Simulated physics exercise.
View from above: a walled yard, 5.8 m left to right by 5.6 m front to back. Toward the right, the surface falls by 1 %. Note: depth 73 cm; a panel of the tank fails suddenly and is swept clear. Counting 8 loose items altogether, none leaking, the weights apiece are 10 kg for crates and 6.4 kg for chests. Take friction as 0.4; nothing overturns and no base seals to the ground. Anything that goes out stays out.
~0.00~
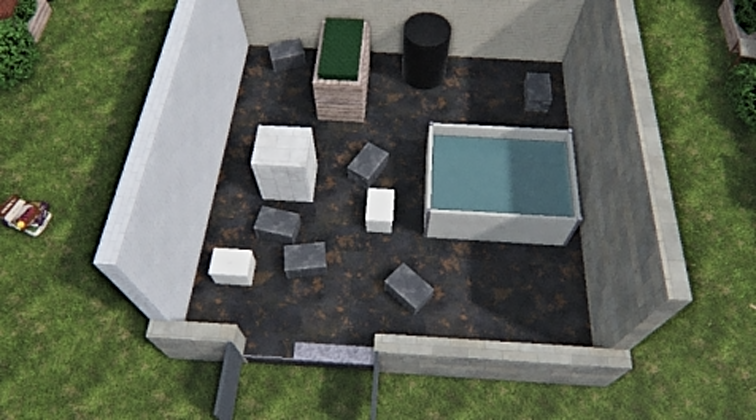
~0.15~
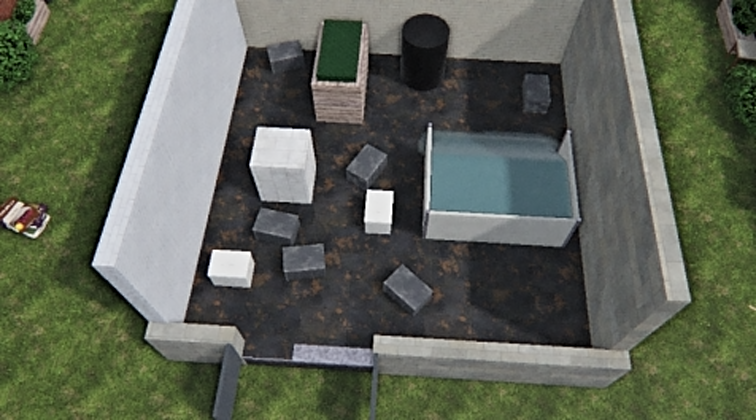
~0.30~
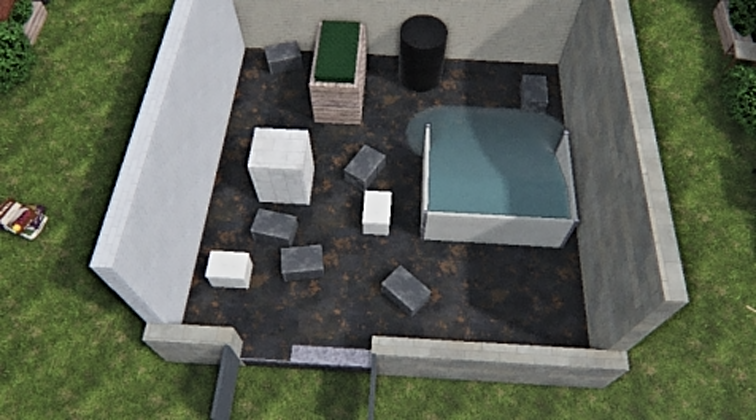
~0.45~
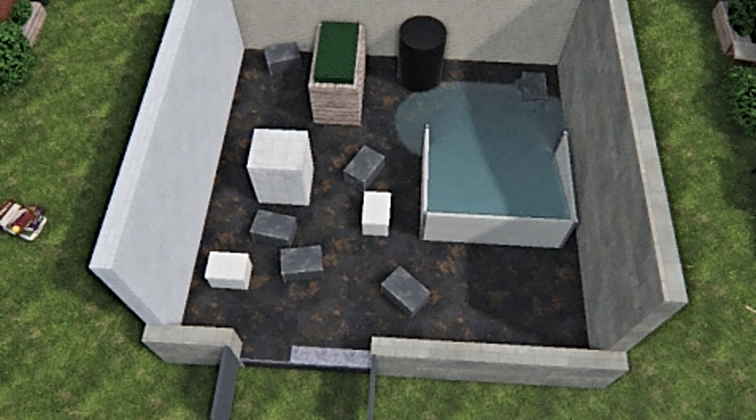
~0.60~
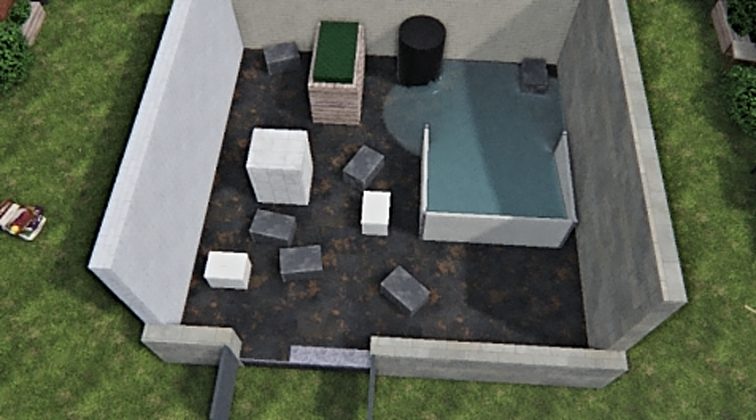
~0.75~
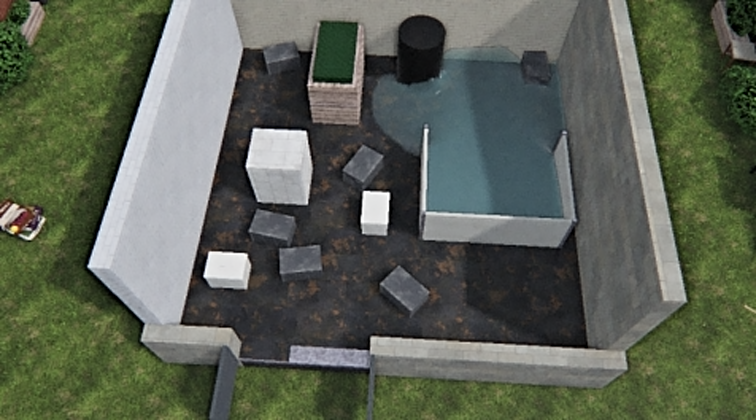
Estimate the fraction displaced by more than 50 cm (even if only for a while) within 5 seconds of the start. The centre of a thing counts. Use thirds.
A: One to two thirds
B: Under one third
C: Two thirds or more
A.
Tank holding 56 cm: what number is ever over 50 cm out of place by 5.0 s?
The answer would then be 3.
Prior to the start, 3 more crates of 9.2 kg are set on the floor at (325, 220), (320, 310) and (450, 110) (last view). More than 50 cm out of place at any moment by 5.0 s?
In the order asked: Above the mark; below the mark; above the mark.
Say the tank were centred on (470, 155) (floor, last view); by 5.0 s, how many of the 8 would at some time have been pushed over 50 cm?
In that case 4 of them.
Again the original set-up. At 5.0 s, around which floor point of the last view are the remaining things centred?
Close to pixel (338, 241).
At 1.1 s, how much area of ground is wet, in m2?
About 10.0 m2.
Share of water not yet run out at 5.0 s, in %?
About 100 in a hundred parts of the water.
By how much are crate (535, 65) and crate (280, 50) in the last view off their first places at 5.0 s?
In turn: 150 cm, 150 cm.
After 1.1 s 1 of 8 are over 50 cm from their spots; 1 afloat.
After 2.2 s 0 of 8 are over 50 cm from their spots; 1 afloat.
After 3.5 s 3 of 8 are over 50 cm from their spots; 1 afloat.
After 5.0 s 5 of 8 are over 50 cm from their spots, and 5 have been at some point; 2 afloat.
